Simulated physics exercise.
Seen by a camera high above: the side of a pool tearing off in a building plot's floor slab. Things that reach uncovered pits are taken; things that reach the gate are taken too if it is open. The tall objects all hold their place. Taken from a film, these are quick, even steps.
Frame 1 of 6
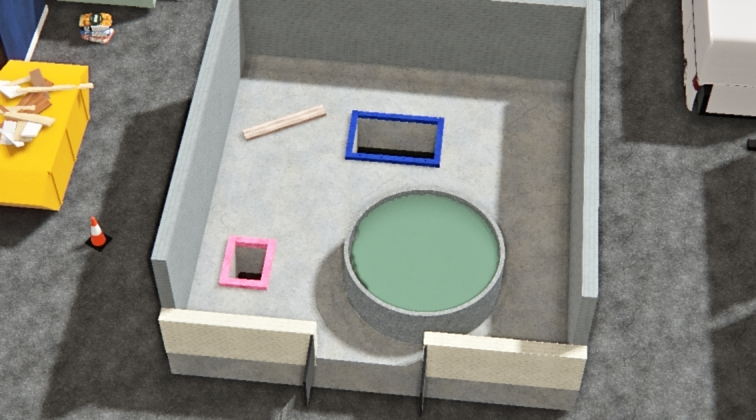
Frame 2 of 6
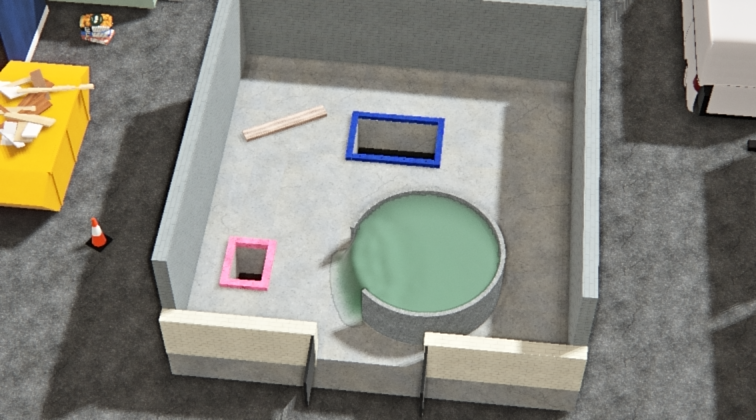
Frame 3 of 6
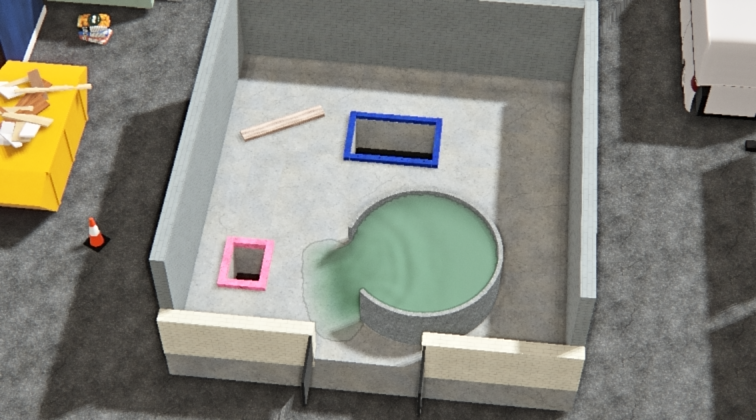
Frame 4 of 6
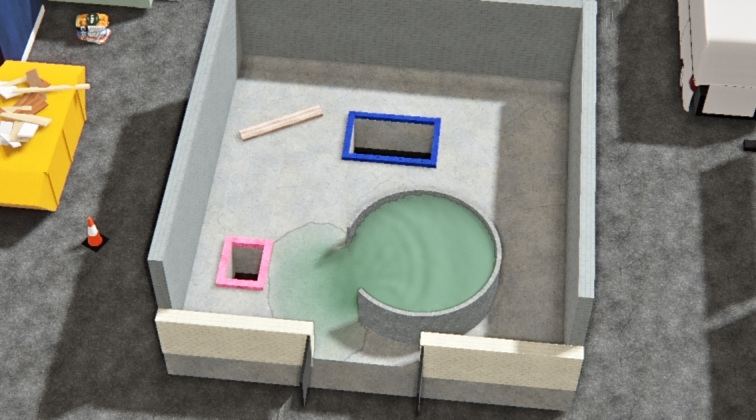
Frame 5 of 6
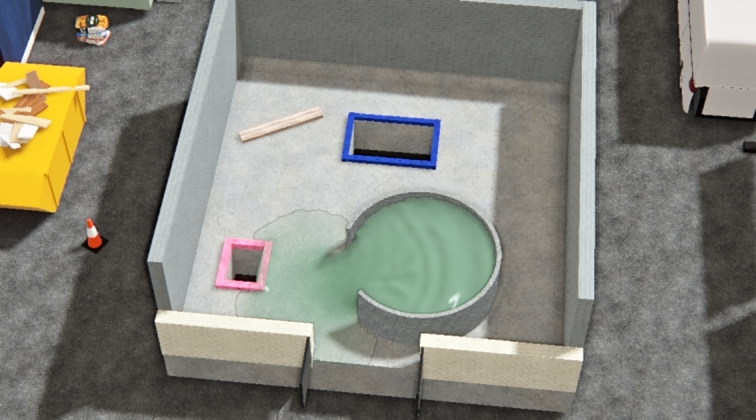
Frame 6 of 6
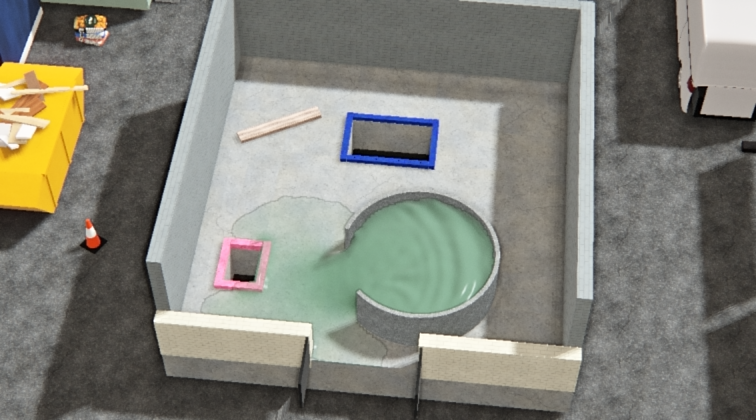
Green water pours from the round pool's broken left side and spreads around the pink-framed pit.
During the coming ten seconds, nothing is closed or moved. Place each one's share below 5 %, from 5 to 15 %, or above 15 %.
Placed: The gate lands from 5 to 15 %; the blue pit lands below 5 %; the pink pit lands above 15 %.
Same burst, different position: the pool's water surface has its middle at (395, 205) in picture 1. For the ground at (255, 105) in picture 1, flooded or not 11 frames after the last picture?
Soaked.
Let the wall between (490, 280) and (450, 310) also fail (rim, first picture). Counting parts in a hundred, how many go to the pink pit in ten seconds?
Pink 0 %.
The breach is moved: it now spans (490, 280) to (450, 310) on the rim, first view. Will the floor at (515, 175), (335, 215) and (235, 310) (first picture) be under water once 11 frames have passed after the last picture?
In the order asked: Sodden, out of reach, out of reach.
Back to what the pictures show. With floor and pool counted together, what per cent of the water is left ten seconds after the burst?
I'd say roughly 64 percent.
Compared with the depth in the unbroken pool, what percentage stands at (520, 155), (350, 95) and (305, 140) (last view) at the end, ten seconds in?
I'd put them at close to 8 per cent, then 10 per cent, then 12 per cent.
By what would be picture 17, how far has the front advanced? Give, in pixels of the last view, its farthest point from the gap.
Front's tip: Near (233, 95).
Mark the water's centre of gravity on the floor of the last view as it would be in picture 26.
It's close to (334, 256).
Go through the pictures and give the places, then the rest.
Still water in the pool at (424, 252), in the first frame.
The front is at a hidden place, out from the gap at (350, 280), in the second frame.
The front is at (312, 248), out from the gap at (348, 281), in the third frame.
Water pours out at (346, 282) and has run to (276, 247), in the fourth frame.
Water pours out at (346, 283) and has run to (262, 234), in the fifth frame.
The front is at a hidden place, out from the gap at (345, 283), in the sixth frame.
A moment on, water covers 20 % of the floor; the gate 1 %, the blue pit 0 %, the pink pit 4 %.
Next, water covers 25 % of the floor; the gate 2 %, the blue pit 0 %, the pink pit 10 %.
Then, water covers 40 % of the floor; the gate 3 %, the blue pit 0 %, the pink pit 17 %.
Later, water covers 65 % of the floor; the gate 5 %, the blue pit 1 %, the pink pit 23 %.
In the end, water covers 90 % of the floor; the gate 10 %, the blue pit 2 %, the pink pit 25 %.
